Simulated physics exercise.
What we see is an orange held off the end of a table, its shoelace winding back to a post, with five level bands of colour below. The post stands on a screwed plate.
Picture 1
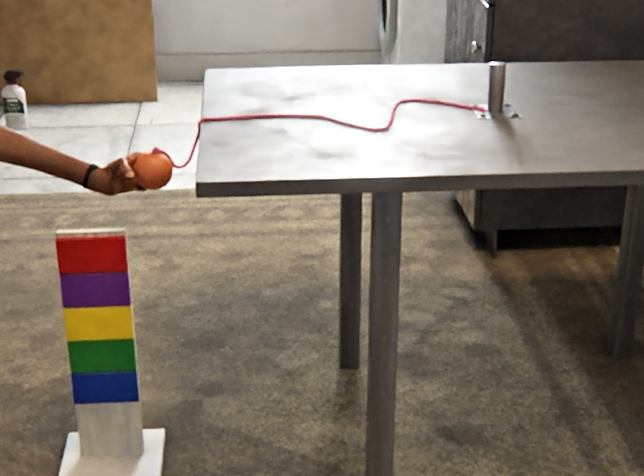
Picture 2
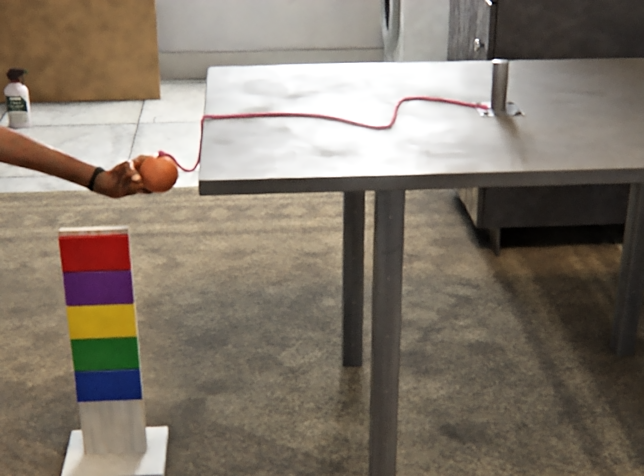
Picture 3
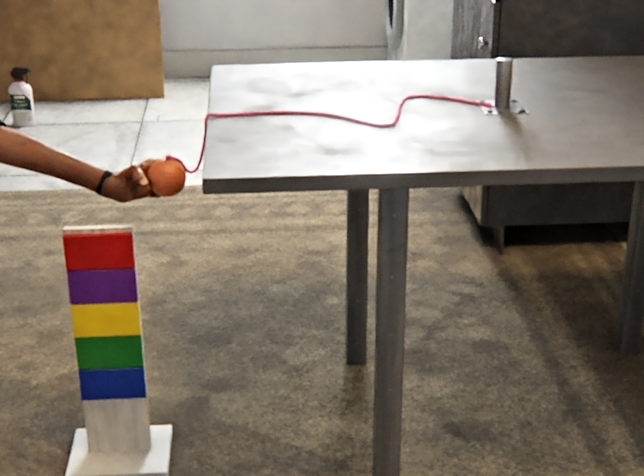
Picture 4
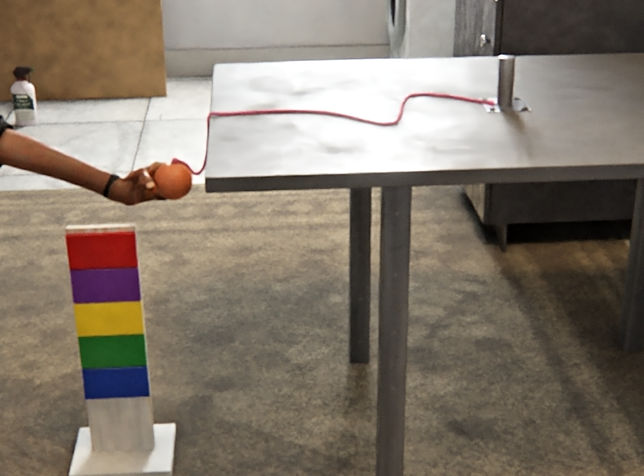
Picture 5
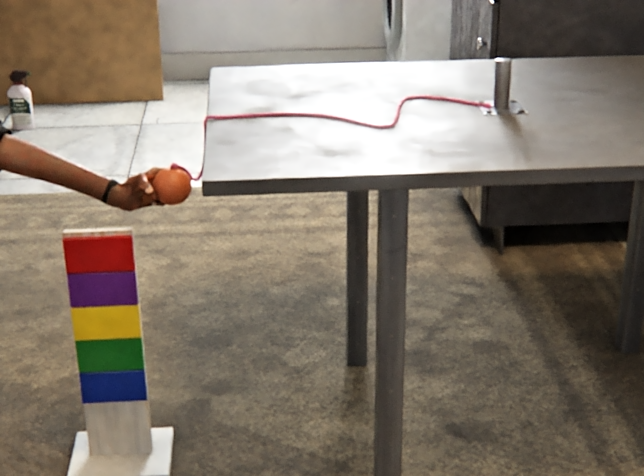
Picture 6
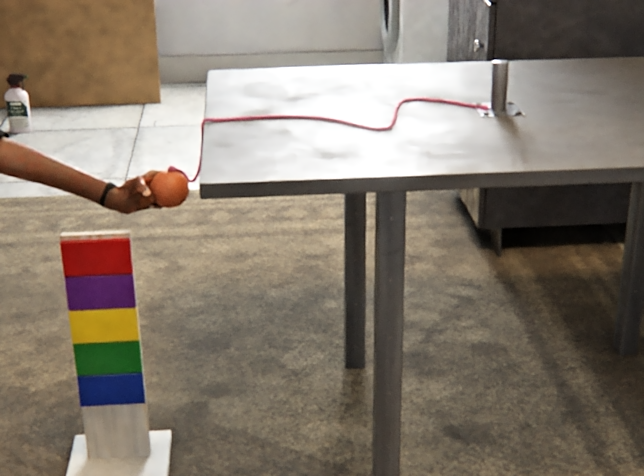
A hand holds an orange ball tied to a red cord beside a table, barely moving.
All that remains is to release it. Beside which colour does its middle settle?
At yellow.
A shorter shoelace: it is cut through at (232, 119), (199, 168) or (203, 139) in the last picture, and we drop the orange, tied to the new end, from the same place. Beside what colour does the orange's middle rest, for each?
In that order: Above them all; purple; red.
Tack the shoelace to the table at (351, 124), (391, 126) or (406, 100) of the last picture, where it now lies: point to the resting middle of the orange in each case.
The places are (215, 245), (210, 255) and (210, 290).
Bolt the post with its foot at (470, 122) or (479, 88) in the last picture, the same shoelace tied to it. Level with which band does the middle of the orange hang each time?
Try by try: Green; yellow.
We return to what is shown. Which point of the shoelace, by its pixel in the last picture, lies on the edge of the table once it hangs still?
It lies at about (293, 117).
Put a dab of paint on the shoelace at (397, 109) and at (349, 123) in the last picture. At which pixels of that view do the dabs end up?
At (367, 114), then (262, 118).
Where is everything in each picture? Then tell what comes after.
In the first picture, orange (154, 171); red (92, 257); purple (95, 291); yellow (99, 325); green (102, 357); blue (105, 389).
In the second picture, orange (159, 173); shoelace through (450, 101) (396, 109) (359, 124) (286, 114) (203, 125).
In the third picture, orange (167, 177).
In the fourth picture, orange (173, 181); shoelace through (457, 97) (402, 105) (365, 121) (293, 111) (209, 122).
In the fifth picture, orange (172, 186).
In the sixth picture, orange (170, 189); shoelace through (450, 102) (396, 111) (359, 126) (287, 116) (203, 128).
Soon after, orange near (191, 310); level with yellow.
Then, orange near (242, 294); level with yellow.
Further on, orange near (200, 308); level with yellow.
At rest, orange near (211, 309); level with yellow. Its centre hangs level with the yellow band.
